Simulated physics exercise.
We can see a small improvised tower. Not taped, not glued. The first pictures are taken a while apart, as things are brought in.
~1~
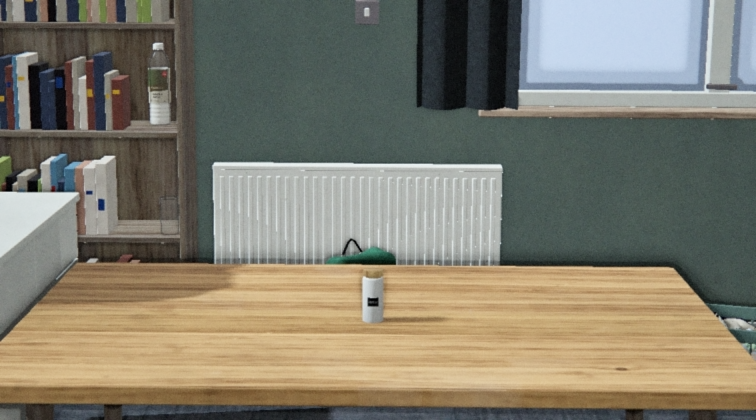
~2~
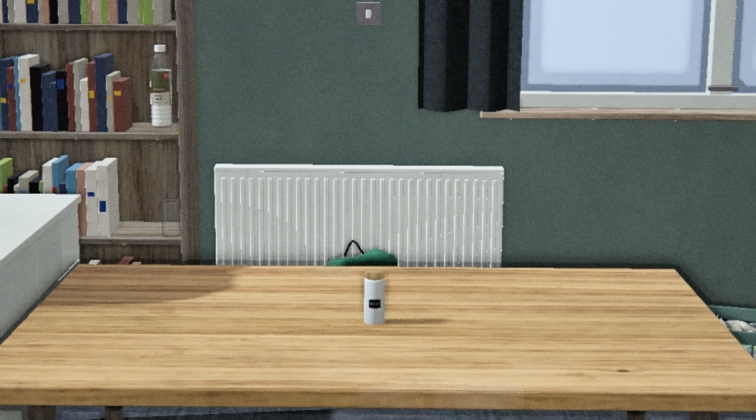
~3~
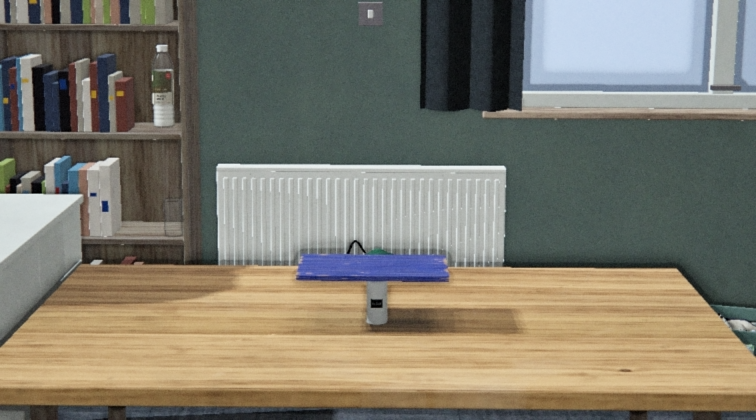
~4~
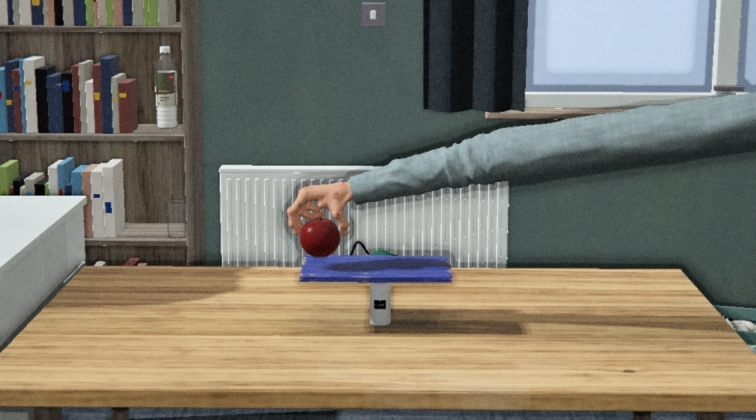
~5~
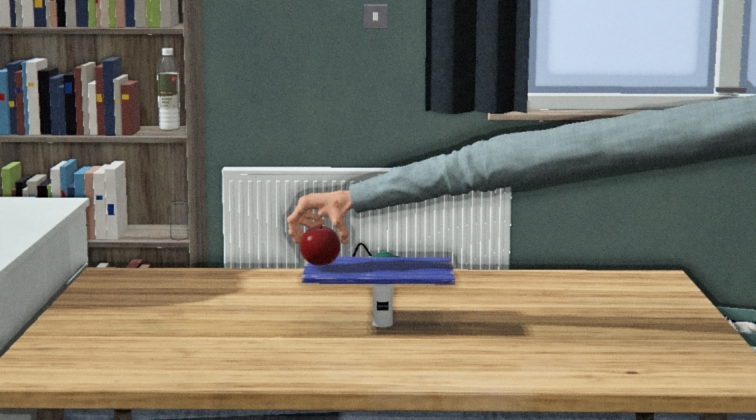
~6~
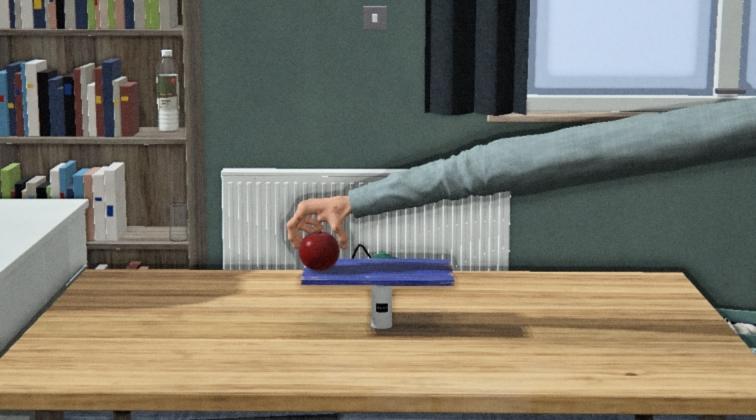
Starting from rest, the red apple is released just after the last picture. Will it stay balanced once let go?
No.
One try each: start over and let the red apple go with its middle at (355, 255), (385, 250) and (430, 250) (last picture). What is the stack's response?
Case 1: Collapse; case 2: Stable; case 3: Collapse.
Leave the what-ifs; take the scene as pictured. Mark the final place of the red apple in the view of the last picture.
End position in the final view: Approximately (288, 308).
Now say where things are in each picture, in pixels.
The last thing is not in view yet, in the first picture.
The last thing is not in view yet, in the second picture.
The last thing is not in view yet; blue board (373, 268), in the third picture.
Coming down; red apple (320, 237); blue board (376, 269), in the fourth picture.
Coming down; red apple (320, 246); blue board (379, 270), in the fifth picture.
Set down, still held; red apple (319, 251); blue board (378, 272), in the sixth picture.
Then, 0.40 s past the last view, red apple now fallen; blue board rocked 58° from its first pose.
Then, 0.80 s past the last view, blue board and white shaker now fallen.
Finally, fallen, blue board, red apple and white shaker. Final places as the last picture's camera would see them, red apple near (289, 308). The stack gives way.
